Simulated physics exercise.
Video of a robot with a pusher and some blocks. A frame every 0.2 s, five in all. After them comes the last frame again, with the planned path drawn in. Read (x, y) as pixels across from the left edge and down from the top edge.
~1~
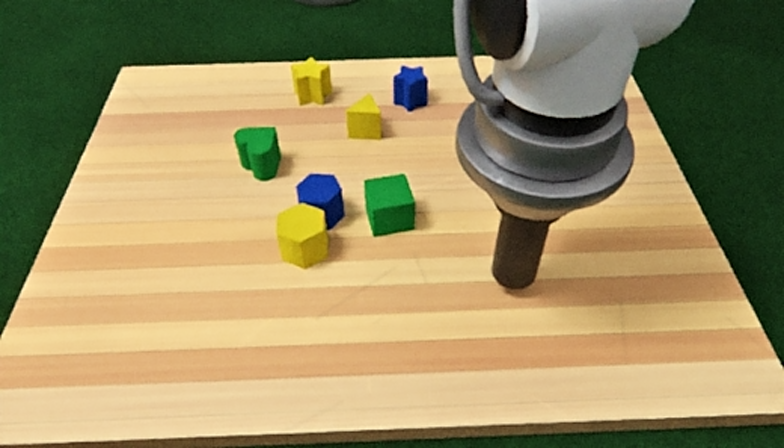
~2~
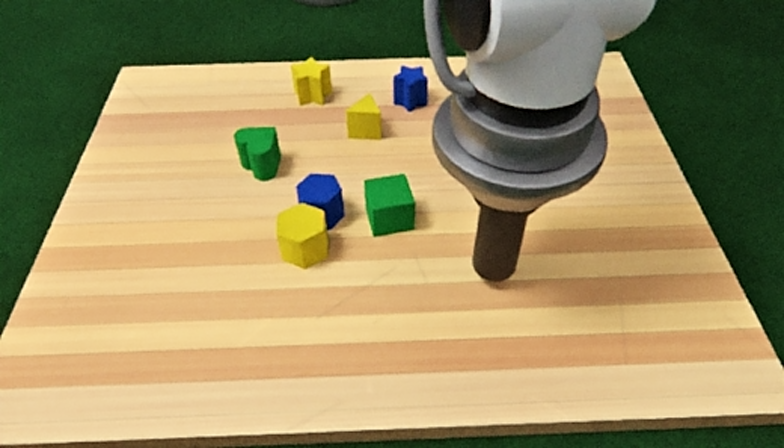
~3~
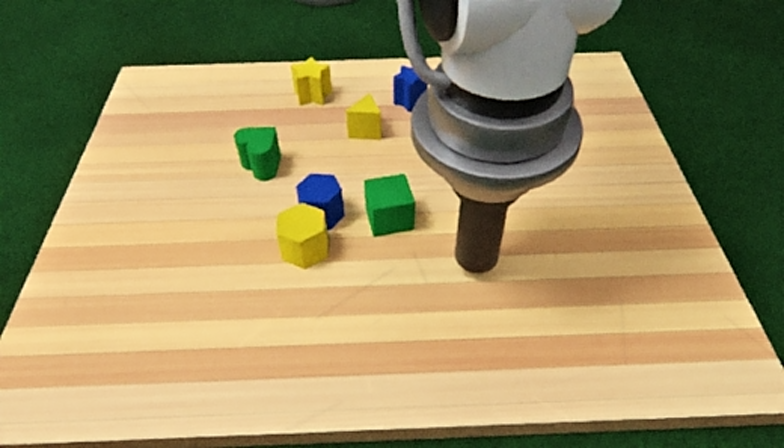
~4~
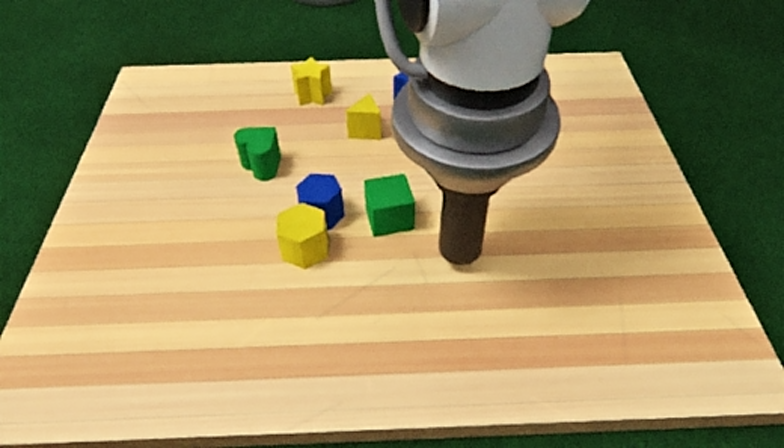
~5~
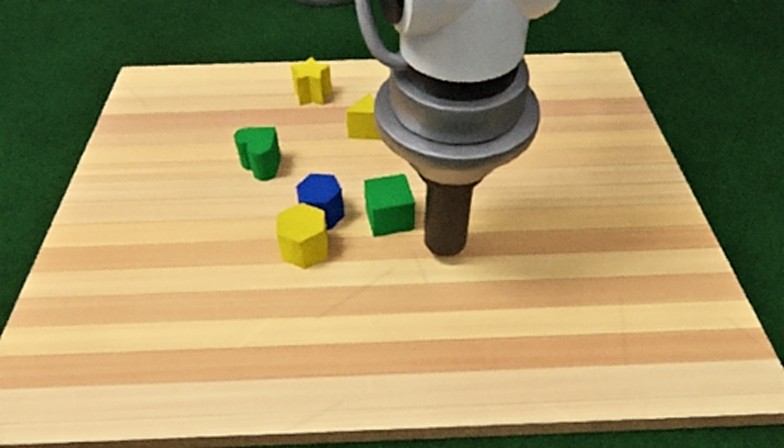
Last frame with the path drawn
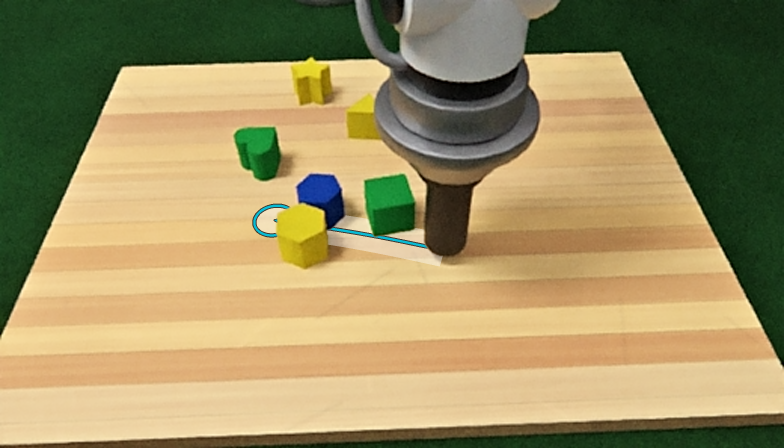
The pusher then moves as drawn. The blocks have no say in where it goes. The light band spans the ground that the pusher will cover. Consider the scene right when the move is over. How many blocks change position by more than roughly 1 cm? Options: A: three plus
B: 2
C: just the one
The answer is A.
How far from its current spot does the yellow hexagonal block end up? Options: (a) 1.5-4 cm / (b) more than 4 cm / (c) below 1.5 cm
The correct letter is a.
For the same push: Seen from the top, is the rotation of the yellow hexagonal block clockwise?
That would be a no.
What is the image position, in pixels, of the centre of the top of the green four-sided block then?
Just about (369, 175).
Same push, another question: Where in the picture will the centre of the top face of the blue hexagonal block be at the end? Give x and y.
The middle of its top is at (271, 164).
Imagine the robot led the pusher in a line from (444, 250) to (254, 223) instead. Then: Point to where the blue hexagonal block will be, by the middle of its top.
I'd guess (289, 170).
The drawn path runs in a line from (444, 250) to (275, 220).
The first path, step by step. One third of the way, pusher (384, 228); green four-sided block (375, 180).
Two thirds of the way, pusher (326, 219); yellow hexagonal block (286, 224), turned 20° anticlockwise; blue hexagonal block (299, 179), turned 20° clockwise; green four-sided block (369, 175), turned 25° clockwise.
At the end, pusher (272, 211); green heart not moved; yellow hexagonal block (267, 227), turned 70° anticlockwise; blue hexagonal block (271, 164), turned 55° clockwise; green four-sided block (369, 175), turned 25° clockwise.
